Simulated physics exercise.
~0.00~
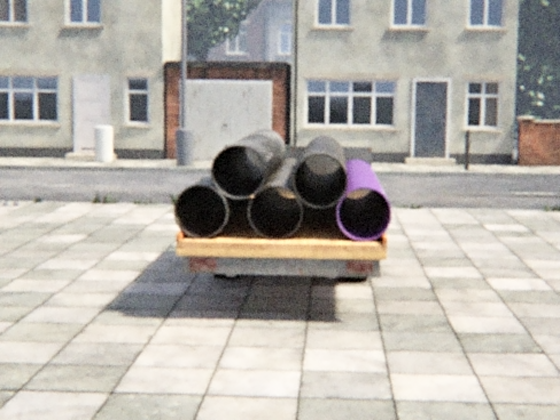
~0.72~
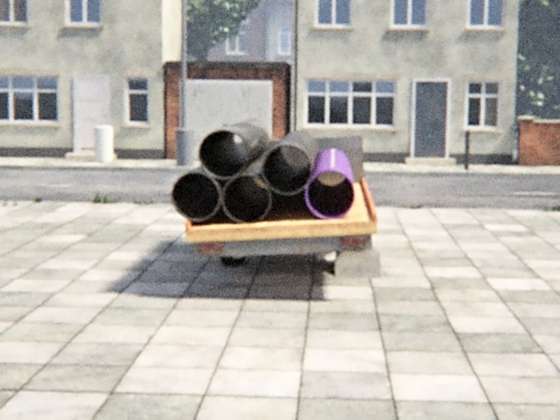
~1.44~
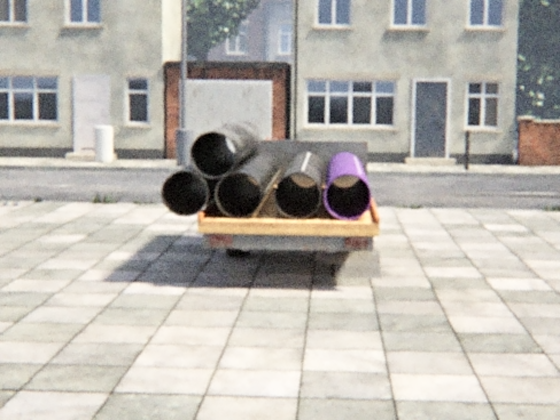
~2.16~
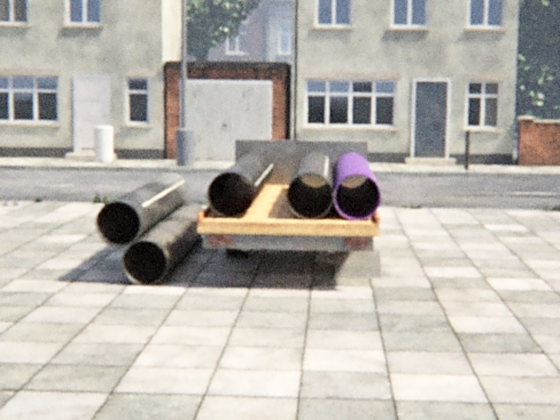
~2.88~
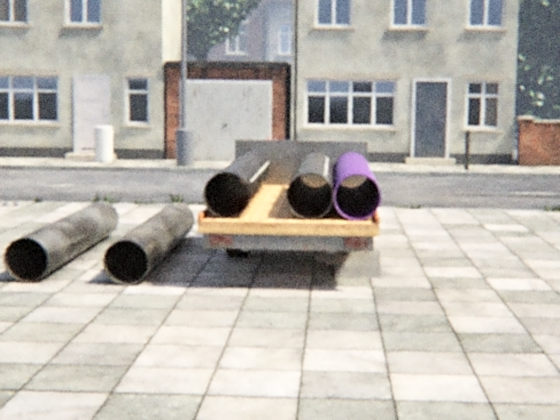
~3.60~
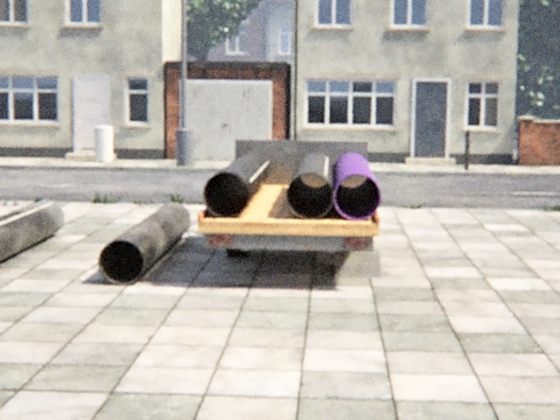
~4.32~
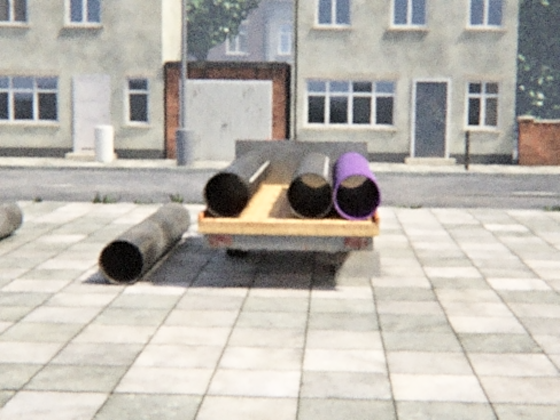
A low trailer stacked with five pipes tilted and settled level again, and the pile shifted left until two black pipes dropped off that side. One rolled away almost out of view, one lay beside the trailer, and the purple pipe stayed aboard with two black ones.
